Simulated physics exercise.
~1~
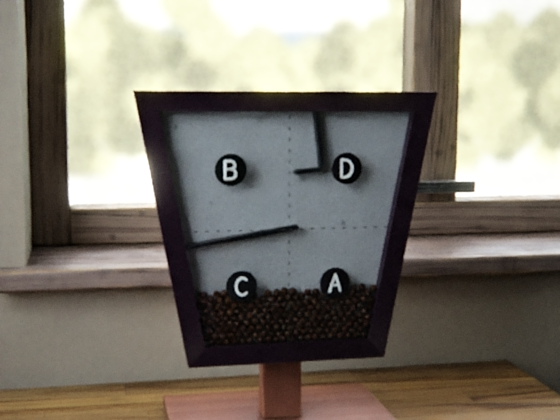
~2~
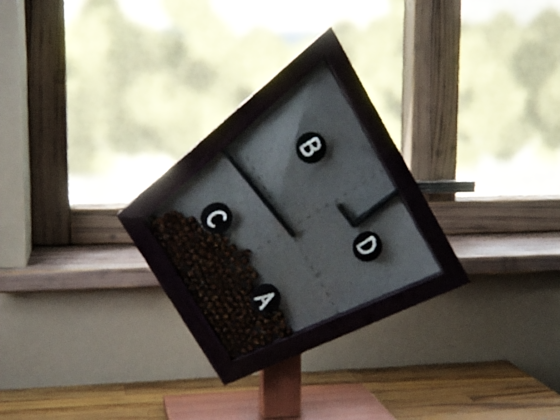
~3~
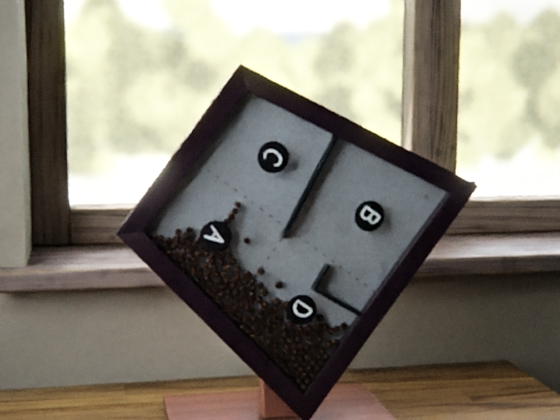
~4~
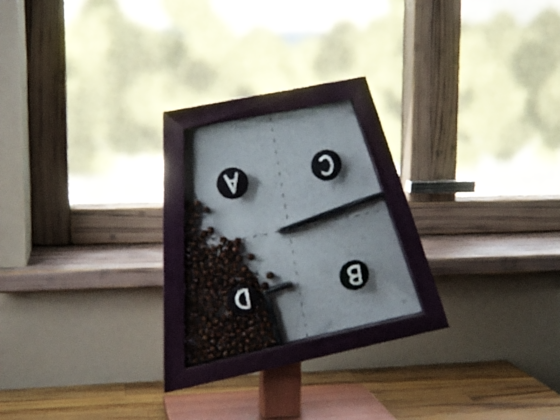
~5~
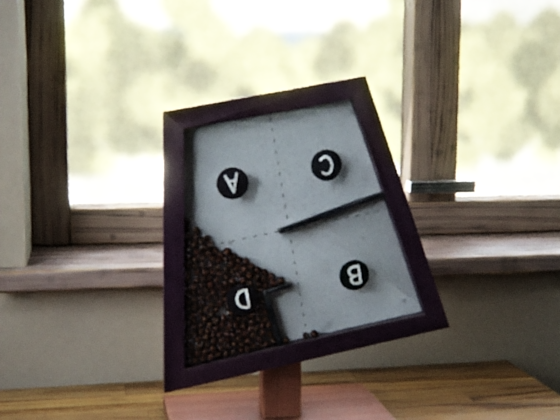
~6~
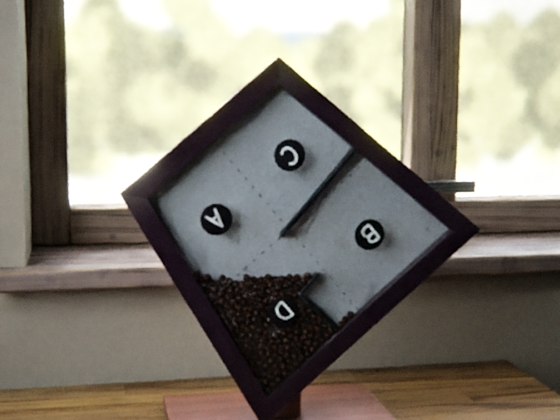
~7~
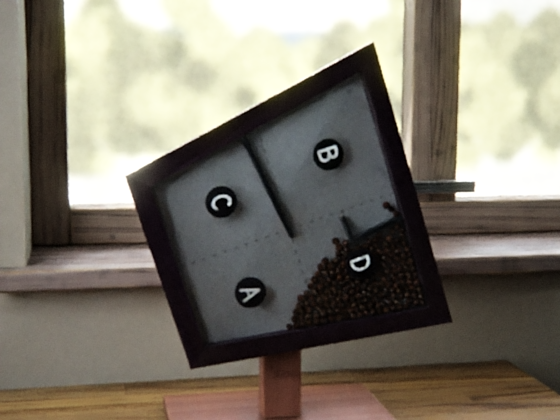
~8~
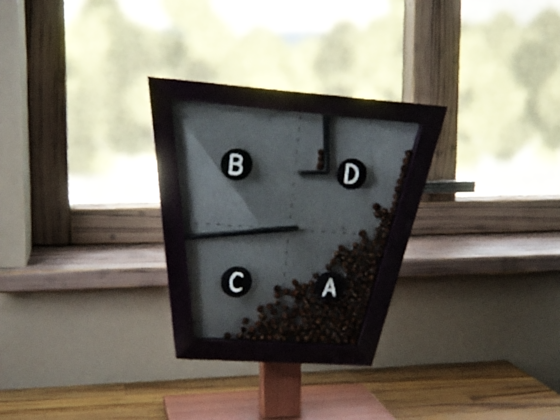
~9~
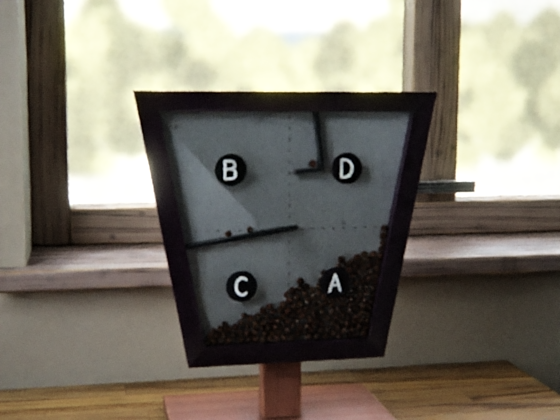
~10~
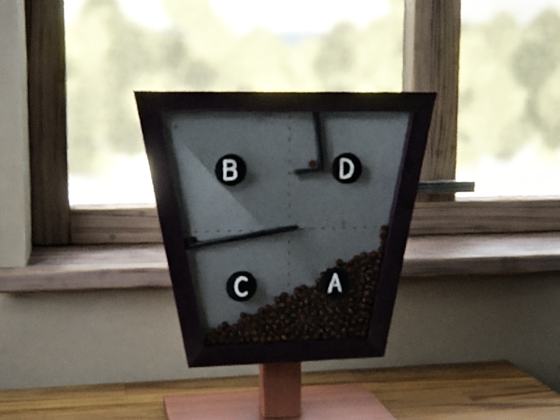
A dark-framed, tapered box with a pale grey back stands on a reddish post on a wooden table before a bright window, seen straight on by a still camera. Small dark round pills lie along its bottom, beneath black discs lettered B, D, C and A. The box turns clockwise until it is nearly upside down, and the pills slide through A and pile around D. After a brief rest it swings back to level, spilling them from D towards A. They settle in a slope, most around A and fewer by C, with a few stray pills on the inner ledges.
